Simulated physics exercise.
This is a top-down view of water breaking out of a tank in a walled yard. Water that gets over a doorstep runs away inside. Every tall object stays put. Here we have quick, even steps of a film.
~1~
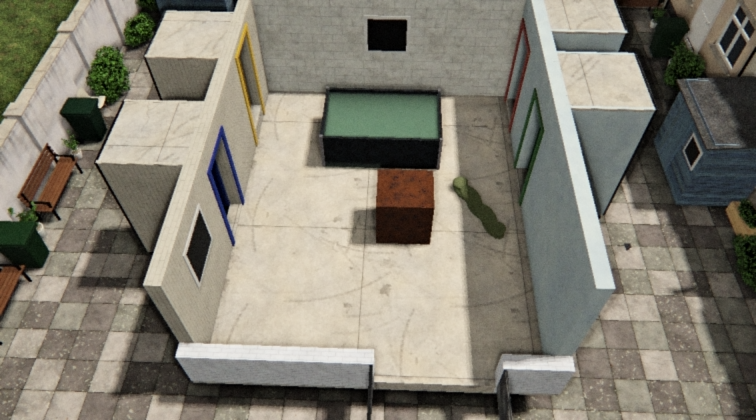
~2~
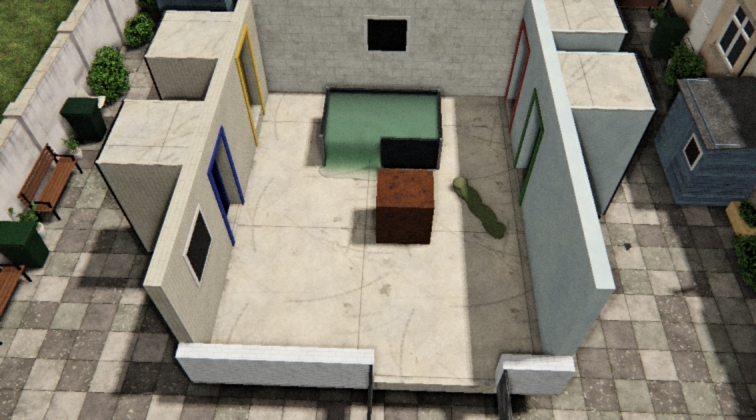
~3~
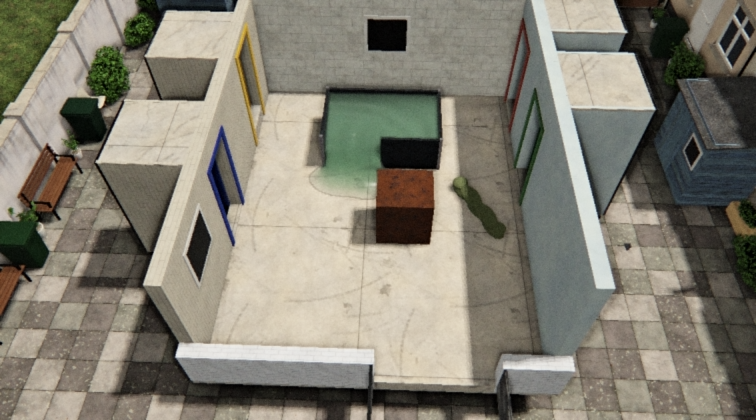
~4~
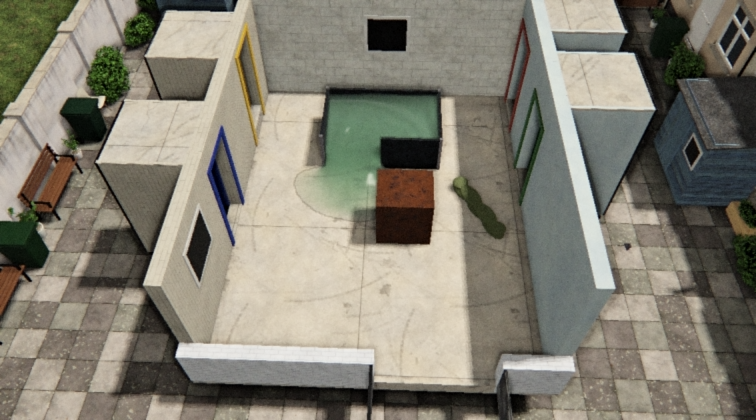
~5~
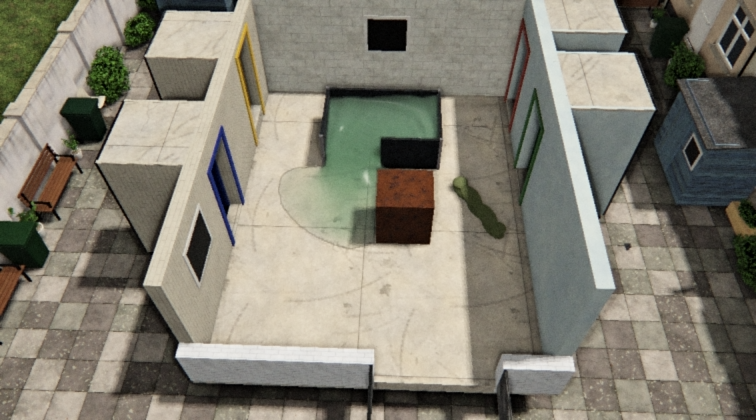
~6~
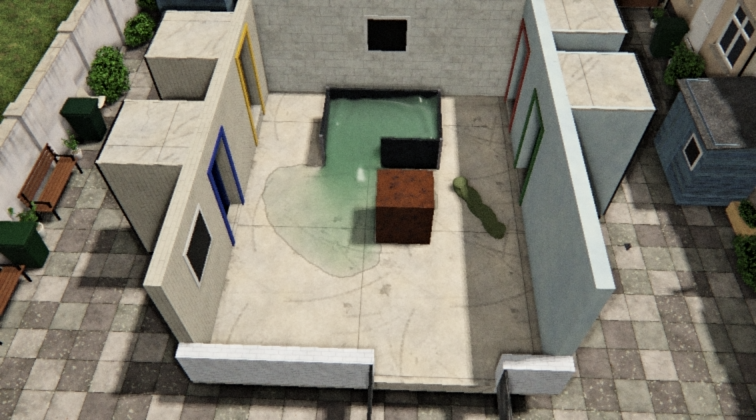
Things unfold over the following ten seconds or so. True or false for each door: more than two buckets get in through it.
The green door: False; the blue door: True; the yellow door: False; the red door: False.
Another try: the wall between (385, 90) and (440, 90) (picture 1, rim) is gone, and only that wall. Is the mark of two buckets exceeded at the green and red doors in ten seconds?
Lab note: Green door above the mark, red door above the mark.
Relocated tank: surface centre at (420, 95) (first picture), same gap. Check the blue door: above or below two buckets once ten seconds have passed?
As I read it, the blue door tops the threshold.
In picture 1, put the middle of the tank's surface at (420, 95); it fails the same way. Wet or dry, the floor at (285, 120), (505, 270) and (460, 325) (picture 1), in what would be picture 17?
Check in sequence: Still parched, soaked through, still parched.
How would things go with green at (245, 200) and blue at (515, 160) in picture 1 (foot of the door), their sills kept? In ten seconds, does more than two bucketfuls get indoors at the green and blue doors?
Here the green door tops the limit while the blue door stays within the limit.
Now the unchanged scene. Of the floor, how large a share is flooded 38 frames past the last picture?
I'd put it at roughly 70 per cent.
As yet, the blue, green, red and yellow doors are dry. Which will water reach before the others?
Looks like the blue door gets there first.
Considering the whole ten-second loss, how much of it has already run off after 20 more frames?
Around 30 percent.
A moment on, water covers 40 % of the floor; the green door not reached, the blue door wet at the sill, nothing in, the yellow door not reached, the red door not reached.
Next, water covers 50 % of the floor; the green door not reached, the blue door over two buckets in, the yellow door not reached, the red door not reached.
Then, water covers 55 % of the floor; the green door not reached, the blue door far over two buckets in, the yellow door not reached, the red door not reached.
Later, water covers 70 % of the floor; the green door wet at the sill, nothing in, the blue door far over two buckets in, the yellow door wet at the sill, nothing in, the red door wet at the sill, nothing in.
In the end, water covers 95 % of the floor; the green door wet at the sill, nothing in, the blue door far over two buckets in, the yellow door wet at the sill, nothing in, the red door wet at the sill, nothing in.
